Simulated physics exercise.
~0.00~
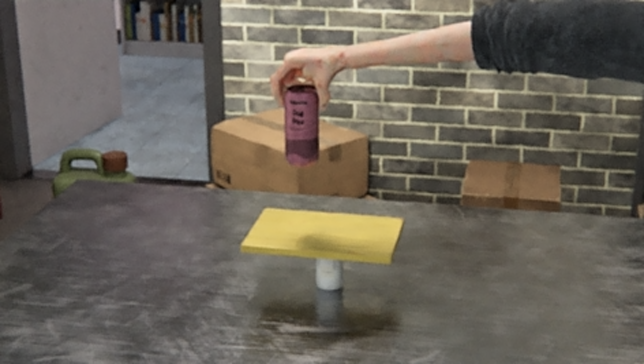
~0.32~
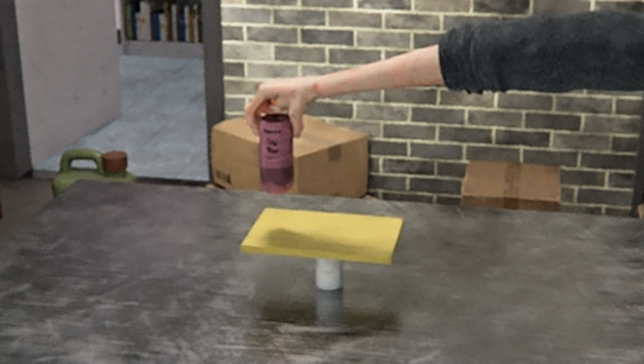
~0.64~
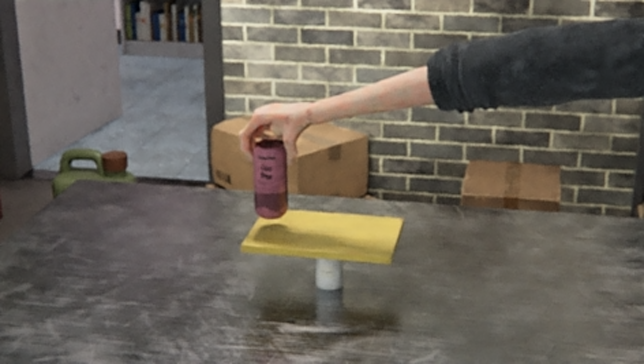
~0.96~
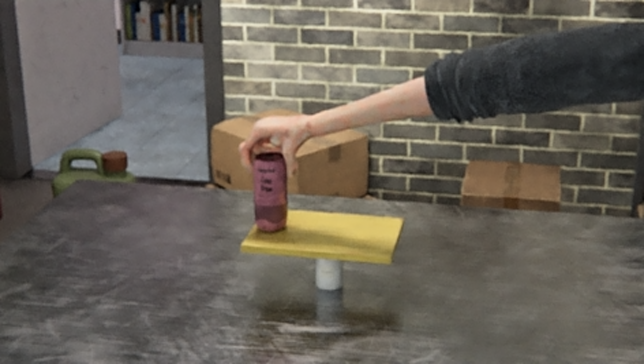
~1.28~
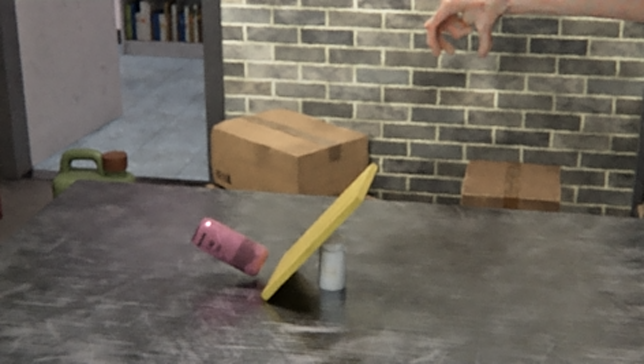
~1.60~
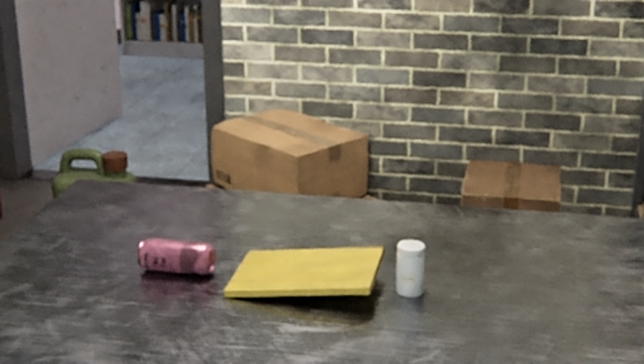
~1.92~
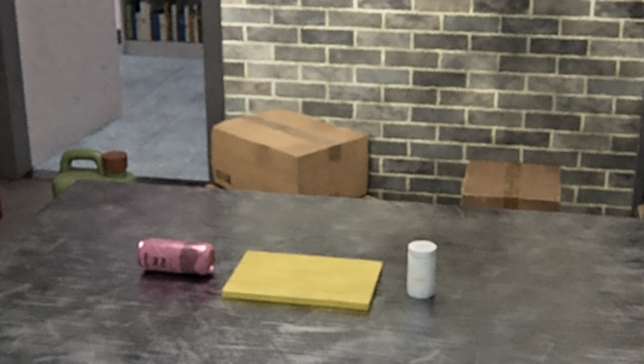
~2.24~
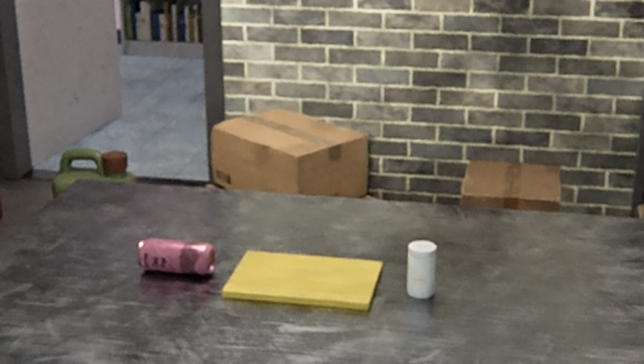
On a dark tabletop, a hand sets a pink can on a balanced yellow board's left end, tipping both down beside a white shaker left standing.
